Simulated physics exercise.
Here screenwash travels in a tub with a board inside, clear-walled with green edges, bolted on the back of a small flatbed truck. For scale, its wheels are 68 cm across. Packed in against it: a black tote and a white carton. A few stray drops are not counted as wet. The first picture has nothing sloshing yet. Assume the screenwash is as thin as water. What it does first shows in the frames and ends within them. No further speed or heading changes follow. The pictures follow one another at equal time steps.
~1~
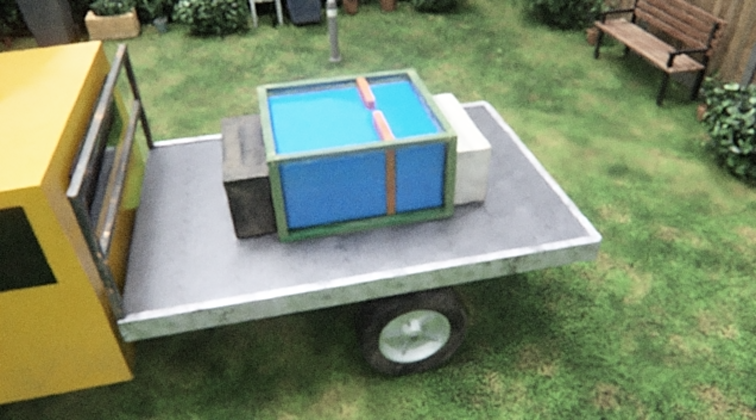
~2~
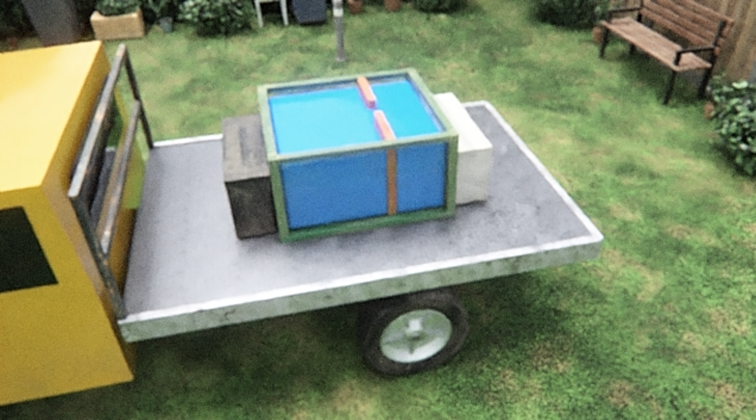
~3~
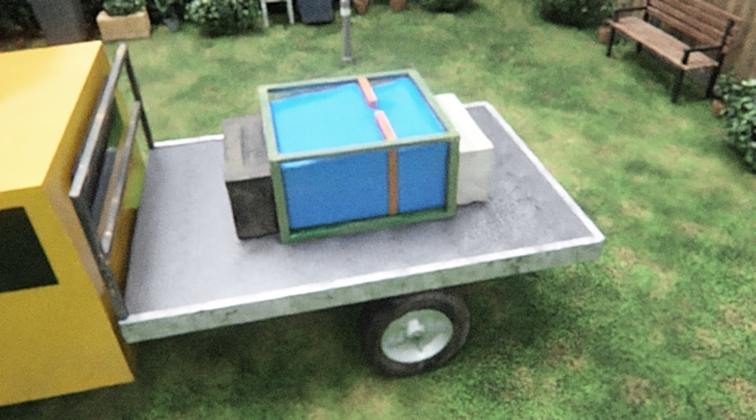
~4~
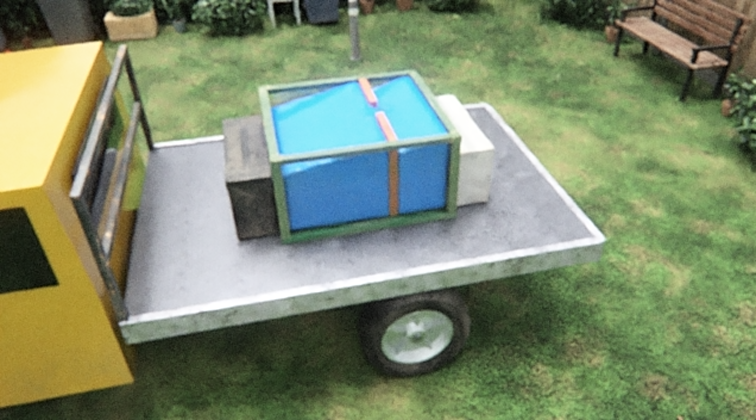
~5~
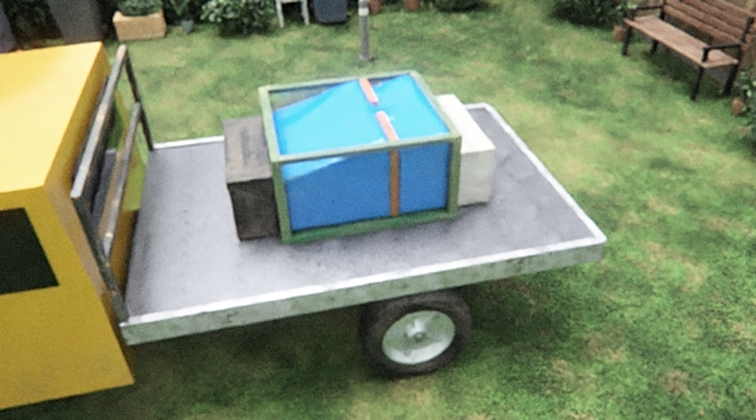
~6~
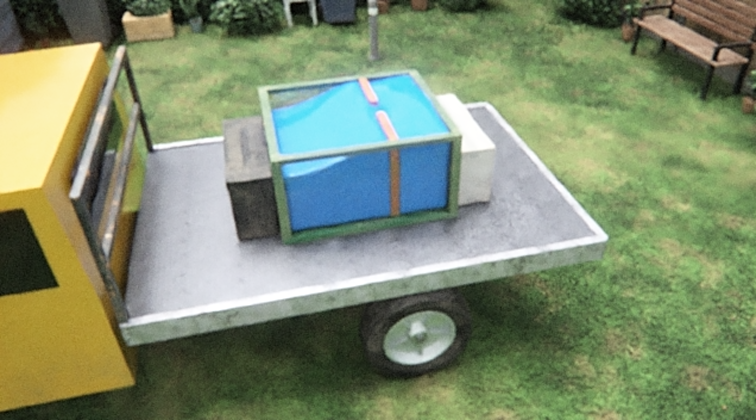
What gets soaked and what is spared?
As for the black tote, it goes untouched, and the white carton goes untouched.
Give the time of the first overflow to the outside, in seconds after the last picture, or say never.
It never happens at all.
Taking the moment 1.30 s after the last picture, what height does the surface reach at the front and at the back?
The front reads 50 cm and the back reads 46 cm.
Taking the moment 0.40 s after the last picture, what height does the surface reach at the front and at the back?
The front stands at 50 cm and the back at 52 cm.
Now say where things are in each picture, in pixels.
In the first picture, the surface is at (279, 101) by the front wall; at (400, 86) by the back wall; it lies level with the rim line; board top at (390, 140) and (371, 101); the front is on the left, levels are read along the far wall; the black tote stands at the front; the white carton stands at the back; a wheel hub at (416, 342).
In the second picture, the surface is at (280, 100) by the front wall; at (400, 86) by the back wall; it lies level with the rim line.
In the third picture, the surface is at (281, 102) by the front wall; at (401, 86) by the back wall; it lies level with the rim line.
In the fourth picture, the surface is at (282, 109) by the front wall; at (402, 85) by the back wall; it climbs 5° towards the back.
In the fifth picture, the surface is at (283, 114) by the front wall; at (402, 84) by the back wall; it climbs 8° towards the back.
In the sixth picture, the surface is at (282, 114) by the front wall; at (402, 82) by the back wall; it climbs 8° towards the back; a wheel hub at (422, 344).
Then, 0.40 s later than the final frame, the surface is 51 cm up at the front and 52 cm at the back; nothing has left.
Then, 0.80 s later than the final frame, the surface is 43 cm up at the front and 43 cm at the back; nothing has left.
Then, 1.30 s later than the final frame, the surface is 49 cm up at the front and 45 cm at the back; nothing has left.
Then, 2.98 s later than the final frame, nothing has left; the black tote has caught nothing and the white carton a few drops.
